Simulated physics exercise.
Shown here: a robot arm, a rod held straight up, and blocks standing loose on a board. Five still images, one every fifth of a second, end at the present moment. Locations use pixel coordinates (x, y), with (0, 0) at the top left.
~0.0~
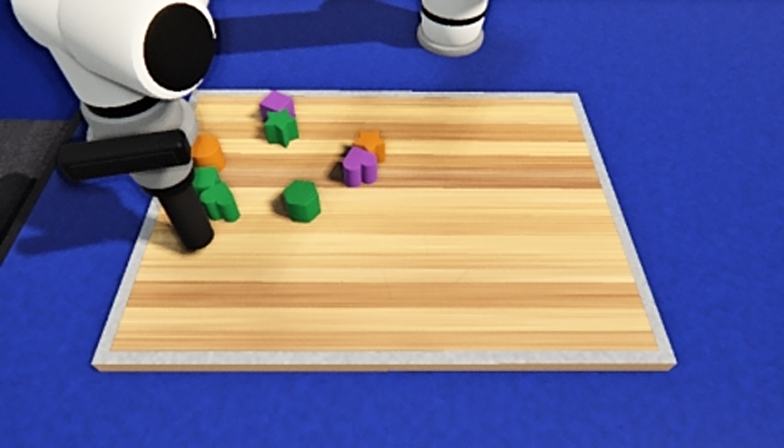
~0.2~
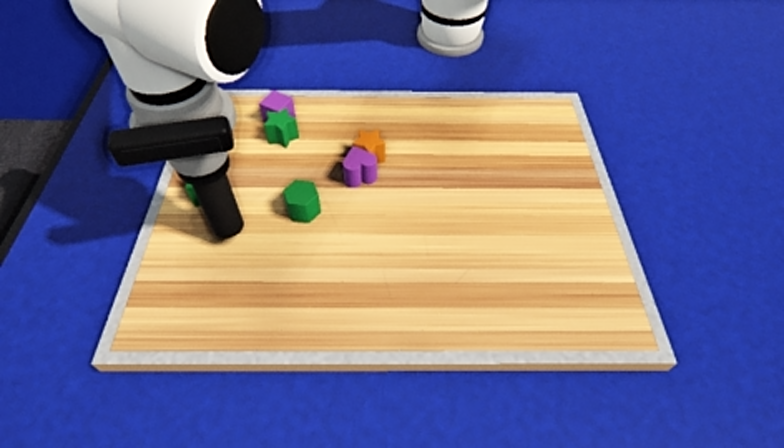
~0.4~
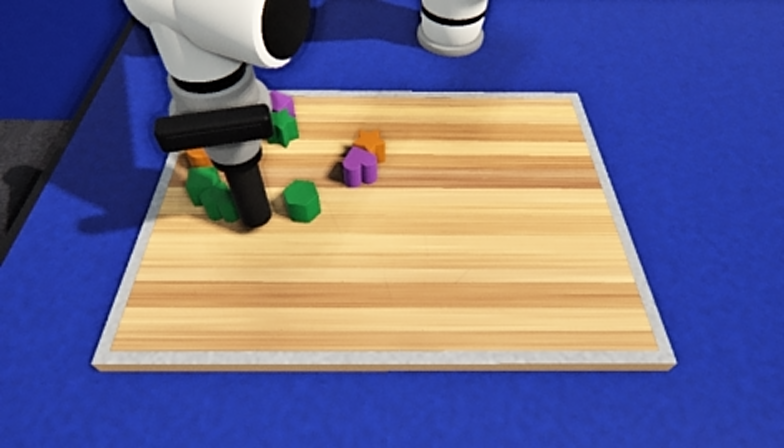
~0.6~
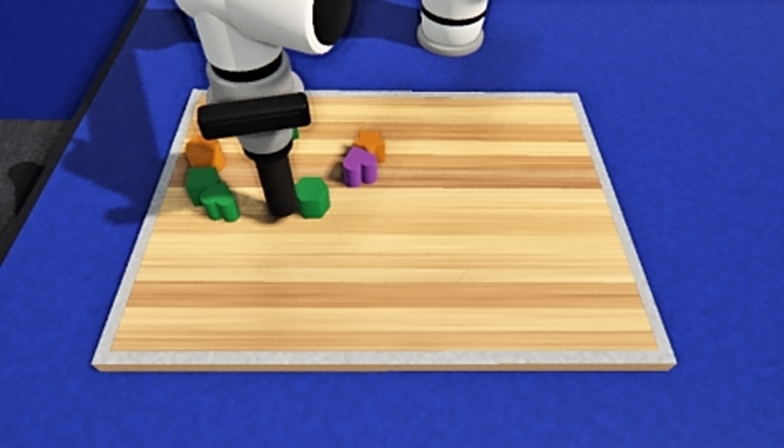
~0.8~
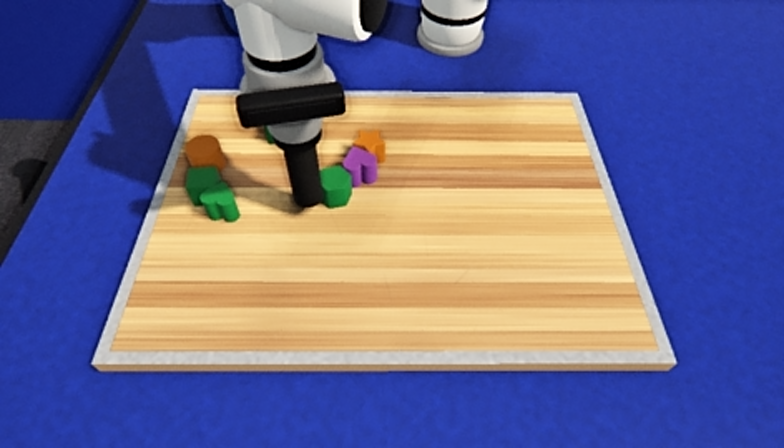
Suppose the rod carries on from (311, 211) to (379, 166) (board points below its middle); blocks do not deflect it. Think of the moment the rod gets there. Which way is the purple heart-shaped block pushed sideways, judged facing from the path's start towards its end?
Rightward.
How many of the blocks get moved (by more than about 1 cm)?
Three or more get moved.
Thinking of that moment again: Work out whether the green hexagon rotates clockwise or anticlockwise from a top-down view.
From above, it looks like the green hexagon goes clockwise.
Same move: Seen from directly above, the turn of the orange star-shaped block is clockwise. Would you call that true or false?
False - the claim does not hold.
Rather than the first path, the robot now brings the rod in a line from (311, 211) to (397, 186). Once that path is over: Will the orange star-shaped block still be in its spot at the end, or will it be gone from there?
Its place changes.
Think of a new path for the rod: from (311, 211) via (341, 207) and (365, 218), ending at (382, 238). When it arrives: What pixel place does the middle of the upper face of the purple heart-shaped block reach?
It will likely be found at (376, 147).
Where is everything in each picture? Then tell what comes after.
The first picture shows rod's lower end (198, 237); green hexagon (300, 192); purple heart-shaped block (359, 158); orange star-shaped block (369, 139).
The second picture shows rod (228, 226); blocks still.
The third picture shows rod (257, 216); blocks still.
The fourth picture shows rod (283, 206); green hexagon (310, 188).
The fifth picture shows rod (309, 197); green hexagon (333, 177); purple heart-shaped block (359, 158); orange star-shaped block (369, 139).
The first path, step by step. One third of the way, rod (335, 181); green hexagon (361, 165), turned 15° clockwise; purple heart-shaped block (384, 146), turned 15° anticlockwise; orange star-shaped block (379, 128), turned 30° anticlockwise.
Two thirds of the way, rod (357, 167); green hexagon (387, 159), turned 45° clockwise; purple heart-shaped block (403, 141), turned 70° anticlockwise; orange star-shaped block (382, 126), turned 50° anticlockwise.
At the end, rod (379, 152); green hexagon (404, 158), turned 65° clockwise; purple heart-shaped block (412, 138), turned 100° anticlockwise; orange star-shaped block (382, 126), turned 50° anticlockwise.
